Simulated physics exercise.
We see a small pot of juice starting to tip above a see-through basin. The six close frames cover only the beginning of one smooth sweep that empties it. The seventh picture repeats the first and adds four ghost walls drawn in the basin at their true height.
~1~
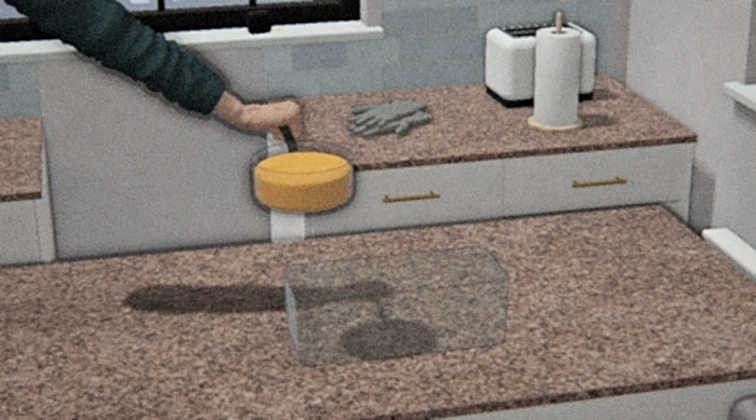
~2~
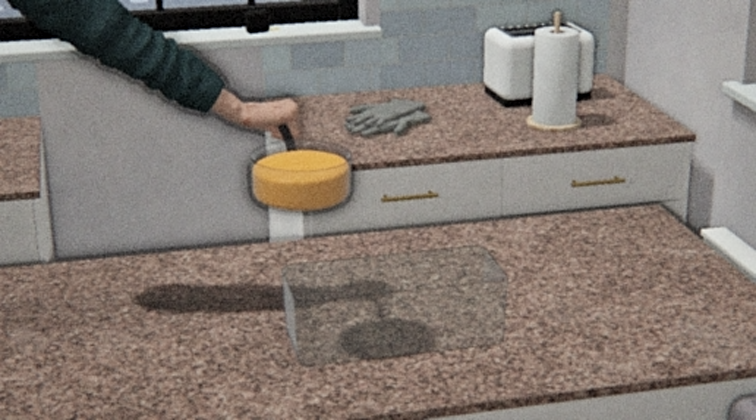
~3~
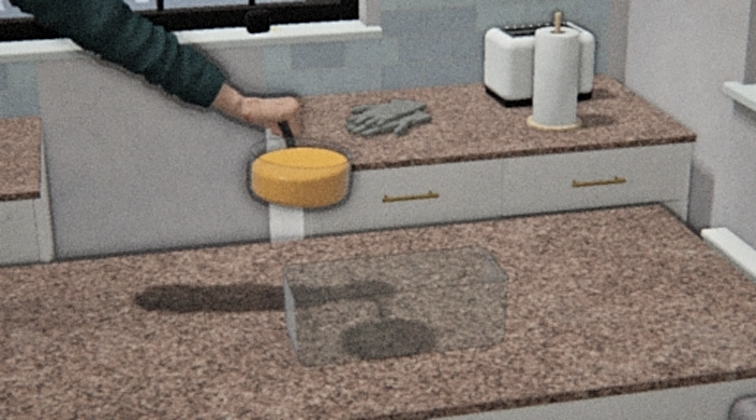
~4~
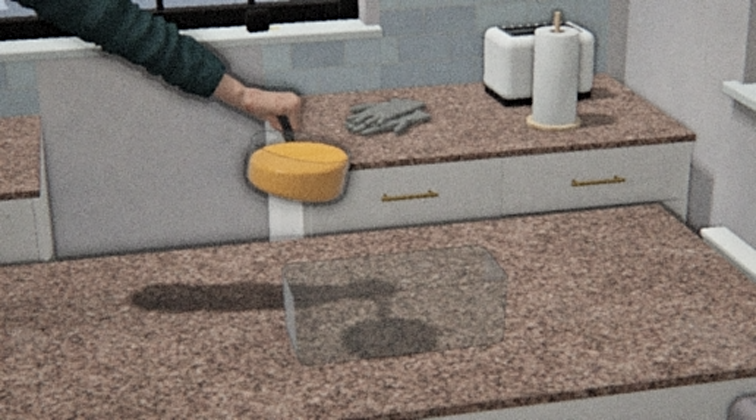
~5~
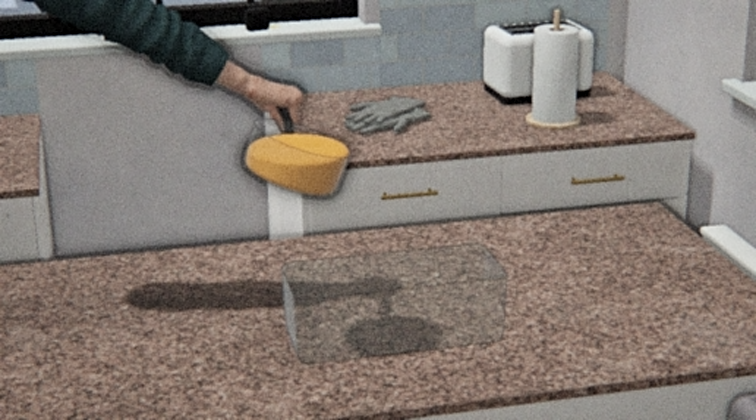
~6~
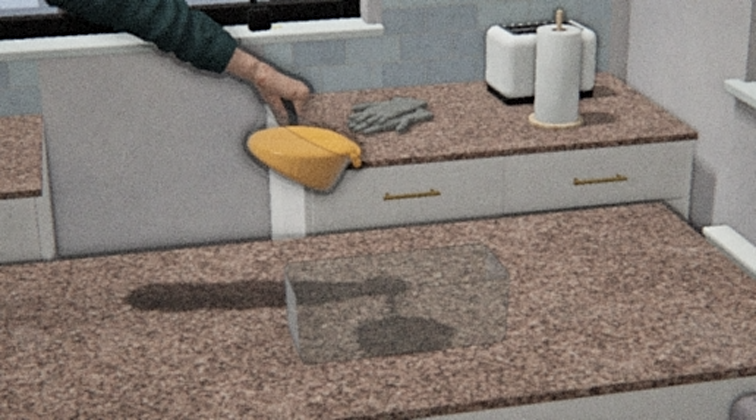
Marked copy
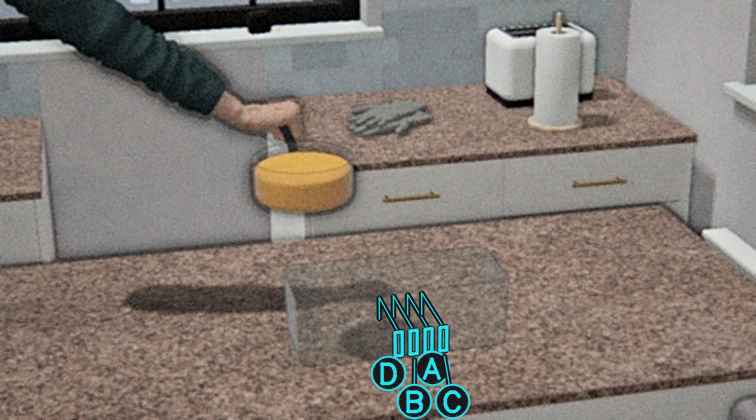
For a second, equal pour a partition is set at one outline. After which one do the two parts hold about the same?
The answer is slot C.
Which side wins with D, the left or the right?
The right one.
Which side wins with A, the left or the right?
More ends on the right.
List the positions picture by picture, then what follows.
The first picture shows upright, lip at (350, 152); basin from (299, 366) to (505, 342); nothing has left yet.
The second picture shows upright, lip at (349, 152); nothing has left yet.
The third picture shows tipped about 5°, lip at (349, 152); nothing has left yet.
The fourth picture shows tipped about 12°, lip at (349, 151); nothing has left yet.
The fifth picture shows tipped about 20°, lip at (348, 149); nothing has left yet.
The sixth picture shows tipped about 30°, lip at (351, 150); juice is over the lip, down to (355, 161).
In cyan, A at (429, 357); B at (414, 359); C at (444, 355); D at (399, 360).
With A, about 18 % ends left of the wall and 80 % right of it.
With B, about 10 % ends left of the wall and 88 % right of it.
With C, about 43 % ends left of the wall and 55 % right of it.
With D, about 7 % ends left of the wall and 91 % right of it.
